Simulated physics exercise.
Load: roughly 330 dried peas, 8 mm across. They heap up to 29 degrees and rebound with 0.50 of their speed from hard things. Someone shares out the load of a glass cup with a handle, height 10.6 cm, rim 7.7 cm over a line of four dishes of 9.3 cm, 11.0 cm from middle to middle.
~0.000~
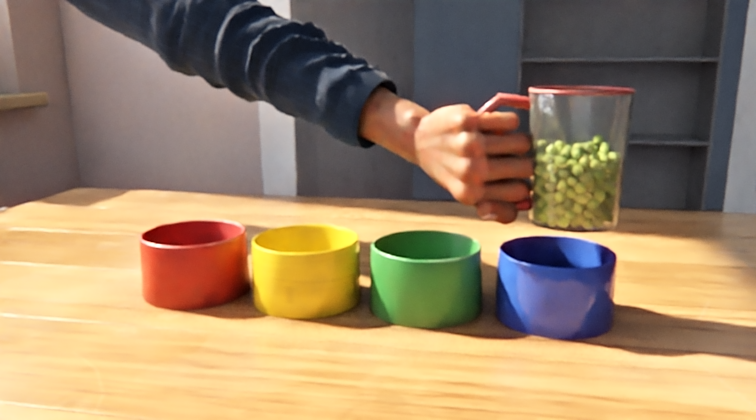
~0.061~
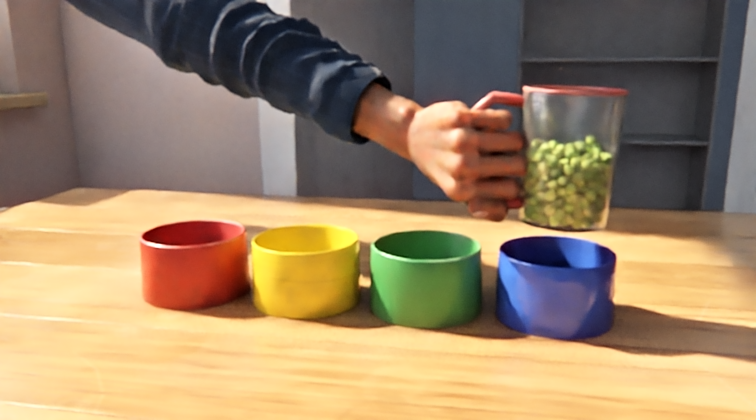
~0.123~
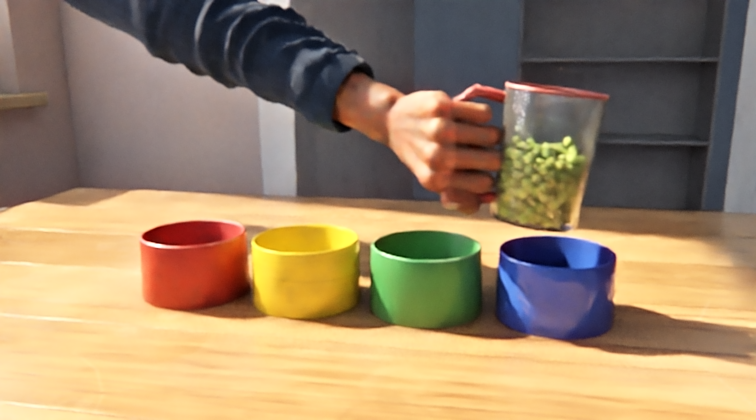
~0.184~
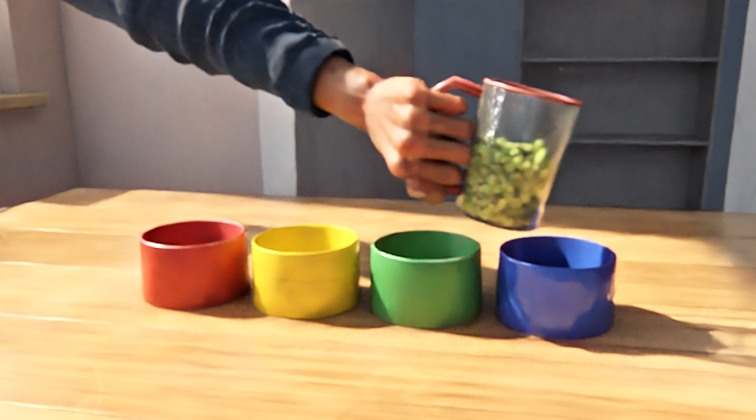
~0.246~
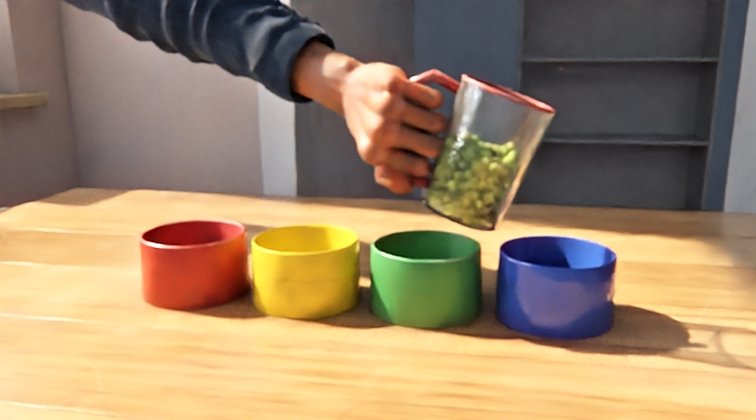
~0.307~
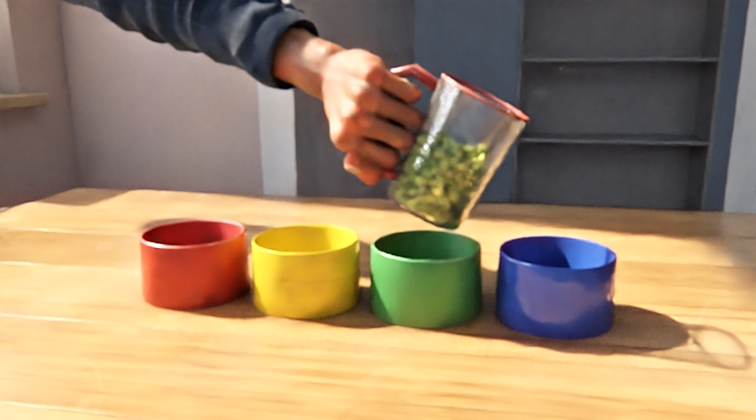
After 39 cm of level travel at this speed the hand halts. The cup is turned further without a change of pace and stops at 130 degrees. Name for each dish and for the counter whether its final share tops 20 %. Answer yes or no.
Red yes, blue no, green no, yellow no, counter no.
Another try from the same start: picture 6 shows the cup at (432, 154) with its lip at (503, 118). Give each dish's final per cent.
Red 100; blue 0; green 0; yellow 0.
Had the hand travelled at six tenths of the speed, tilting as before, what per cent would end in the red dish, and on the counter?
Red 0, counter 10.
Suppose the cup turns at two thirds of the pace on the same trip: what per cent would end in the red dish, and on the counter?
Then: Red 100; counter 0.
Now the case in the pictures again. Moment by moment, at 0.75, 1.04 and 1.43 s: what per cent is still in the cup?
In turn: 100, 95, 5.
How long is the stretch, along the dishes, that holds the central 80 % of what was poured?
About 5 cm.
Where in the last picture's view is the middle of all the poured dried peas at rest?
Around (201, 265).
Then, at 0.75 s, tilt 77 degrees; cup holds 100 %.
After 1.04 s, tilt 110 degrees; cup holds 95 %, red 5 %.
Then, at 1.43 s, tilt 130 degrees; cup holds 5 %, red 95 %.
By 1.9 s all is still; red 100 %, blue 0 %, green 0 %, yellow 0 %, counter 0 %.
